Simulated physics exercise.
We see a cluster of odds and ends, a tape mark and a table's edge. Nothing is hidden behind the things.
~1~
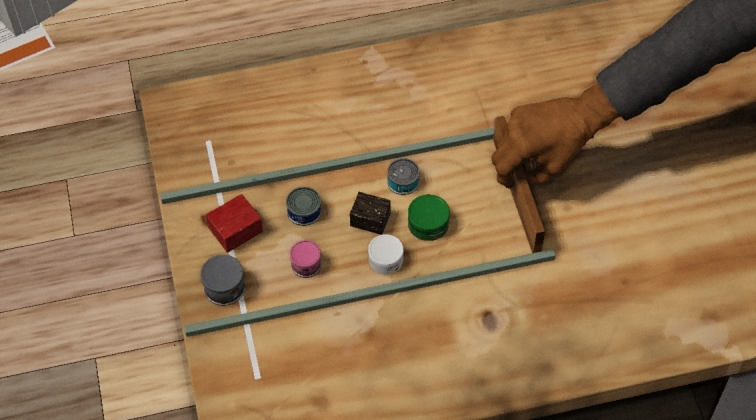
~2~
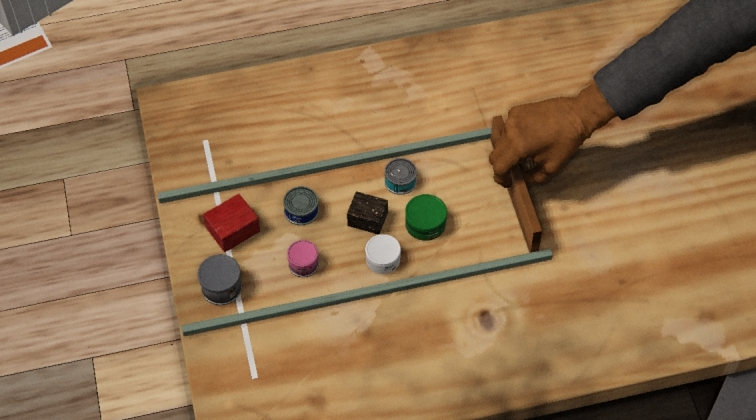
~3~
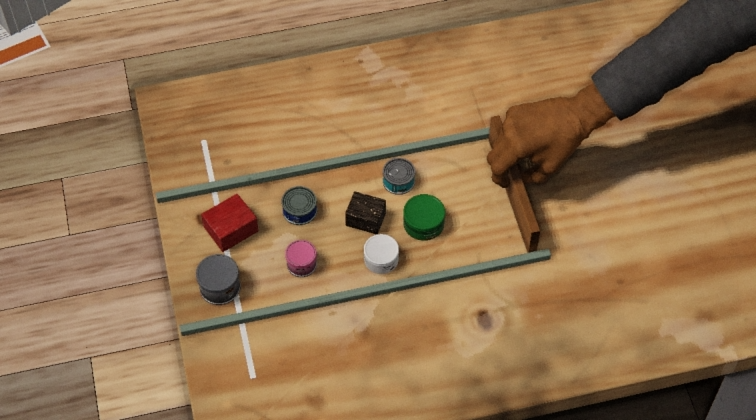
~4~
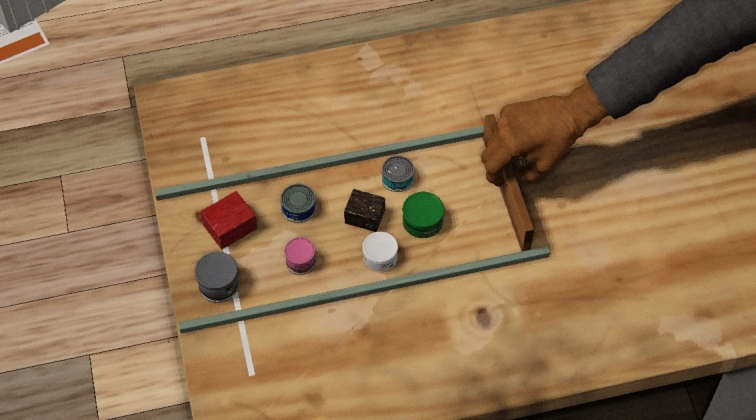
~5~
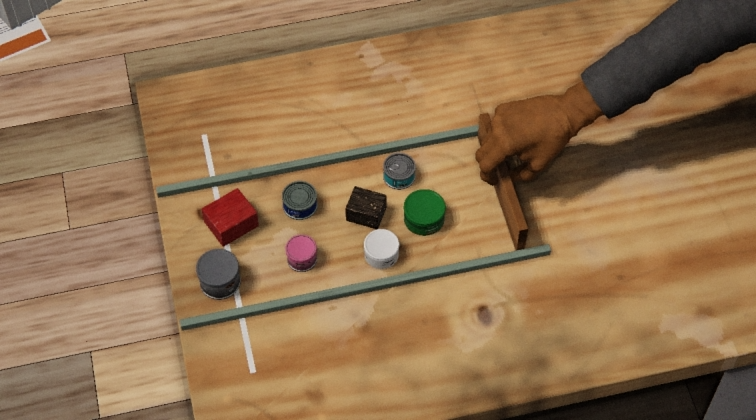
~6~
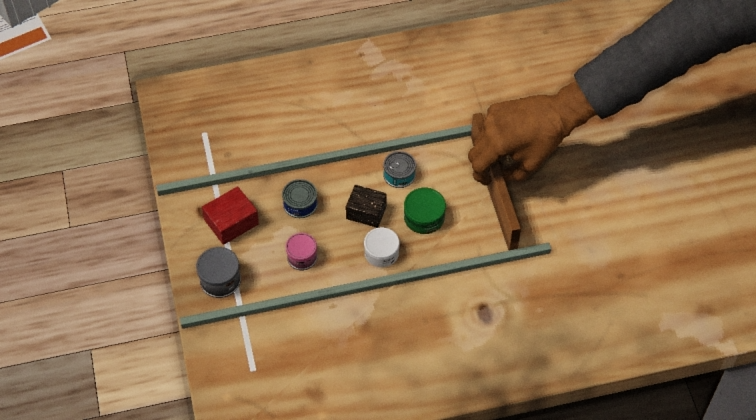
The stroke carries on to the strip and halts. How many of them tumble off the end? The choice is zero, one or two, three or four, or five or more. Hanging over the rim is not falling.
As it turns out, the number that fall off is one or two.
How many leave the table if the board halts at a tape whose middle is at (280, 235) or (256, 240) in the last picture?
Try by try, 0 and 0.
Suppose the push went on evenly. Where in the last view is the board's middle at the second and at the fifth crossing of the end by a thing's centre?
At (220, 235) for the second, at (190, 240) for the fifth.
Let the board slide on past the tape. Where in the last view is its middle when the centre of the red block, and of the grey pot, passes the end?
For the red block at (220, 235), for the grey pot at (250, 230).
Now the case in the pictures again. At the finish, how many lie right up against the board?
That makes 4.
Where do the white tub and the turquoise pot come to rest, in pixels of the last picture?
The white tub stops around (220, 293); the turquoise pot around (202, 197).
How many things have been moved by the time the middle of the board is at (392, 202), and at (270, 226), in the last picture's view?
4 and 8.
Early on, none off yet; grey pot at rest near (219, 272); red block at rest near (231, 215); pink tin at rest near (302, 252).
A while later, none off yet; grey pot at rest near (219, 272); red block at rest near (228, 217); pink tin travelled about its own width near (266, 264).
Finally, the number that fall off is one or two; lost, grey pot.
